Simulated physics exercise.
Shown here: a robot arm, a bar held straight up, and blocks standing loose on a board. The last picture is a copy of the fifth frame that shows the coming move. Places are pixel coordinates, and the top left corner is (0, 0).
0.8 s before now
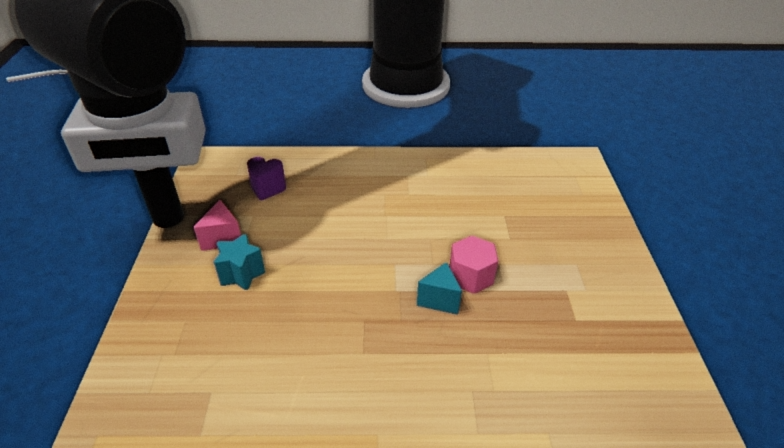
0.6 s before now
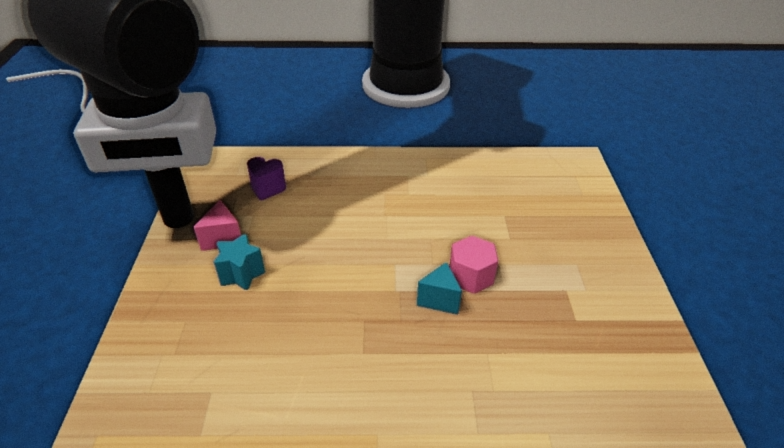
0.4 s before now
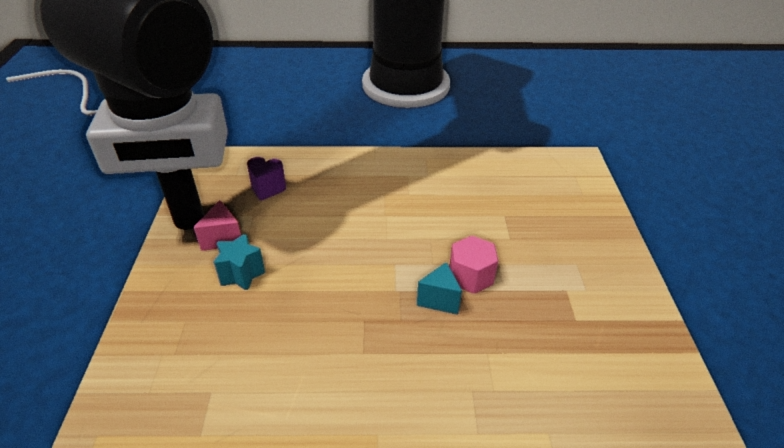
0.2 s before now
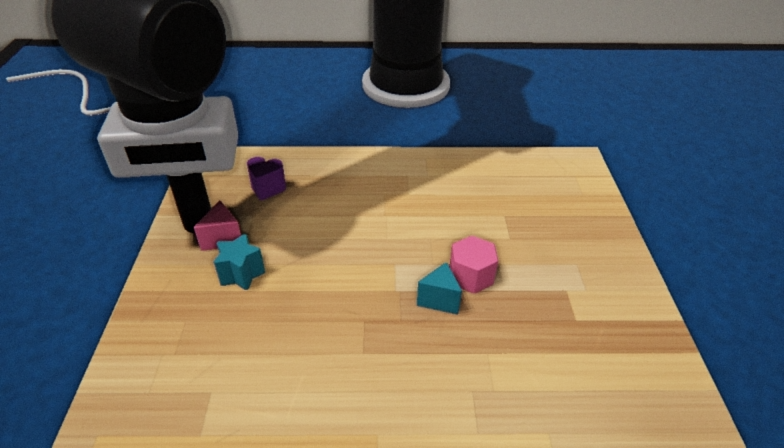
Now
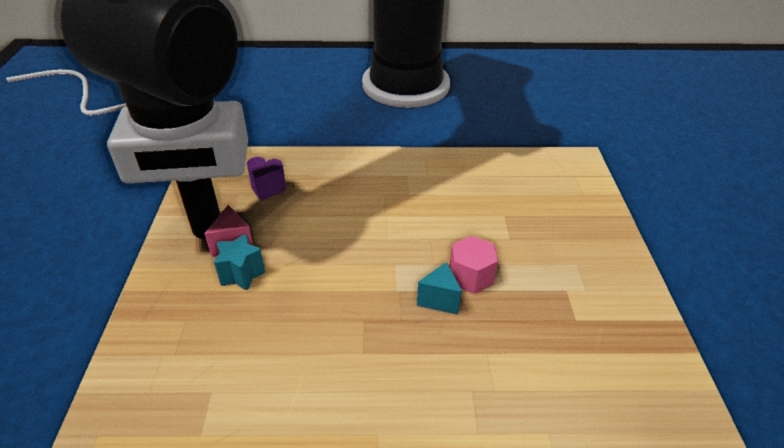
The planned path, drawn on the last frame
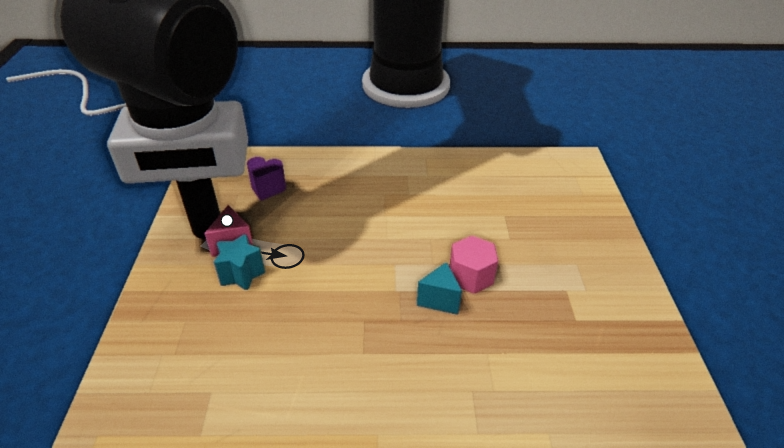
A black robot arm with a pale grey head holds a dark upright bar over the left side of a light wooden board on a blue surface, seen from a fixed, raised view. A pink triangular block sits above a turquoise star, a purple block lies behind, and a pink hexagon touches a turquoise triangle right of centre. The arm slides the bar slowly rightward, then nudges the pink triangle slightly right.
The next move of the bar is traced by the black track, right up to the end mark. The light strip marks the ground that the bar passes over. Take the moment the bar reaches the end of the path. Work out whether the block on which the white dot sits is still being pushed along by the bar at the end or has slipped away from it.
It will keep going ahead of the bar.
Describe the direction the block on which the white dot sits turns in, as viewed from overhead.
Watching from overhead, you'd notice the block on which the white dot sits rotating clockwise.
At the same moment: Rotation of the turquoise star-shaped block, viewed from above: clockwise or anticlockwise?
Short answer: Clockwise.
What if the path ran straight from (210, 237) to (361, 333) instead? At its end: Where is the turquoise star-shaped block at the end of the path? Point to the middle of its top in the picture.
When the path ends, it will be at (251, 279).
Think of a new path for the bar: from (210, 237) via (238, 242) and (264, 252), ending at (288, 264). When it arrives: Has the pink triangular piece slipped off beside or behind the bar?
In short: No.
Drawn move, from (210, 237) over (233, 246) and (259, 252) to (288, 256); the dot is on the pink triangular piece.
On the path given first. Halfway along, bar (245, 242); pink triangular piece (265, 236), turned 25° clockwise; turquoise star-shaped block (241, 258), turned 35° clockwise.
At the end, bar (286, 248); pink triangular piece (304, 246), turned 35° clockwise; turquoise star-shaped block (241, 258), turned 40° clockwise.
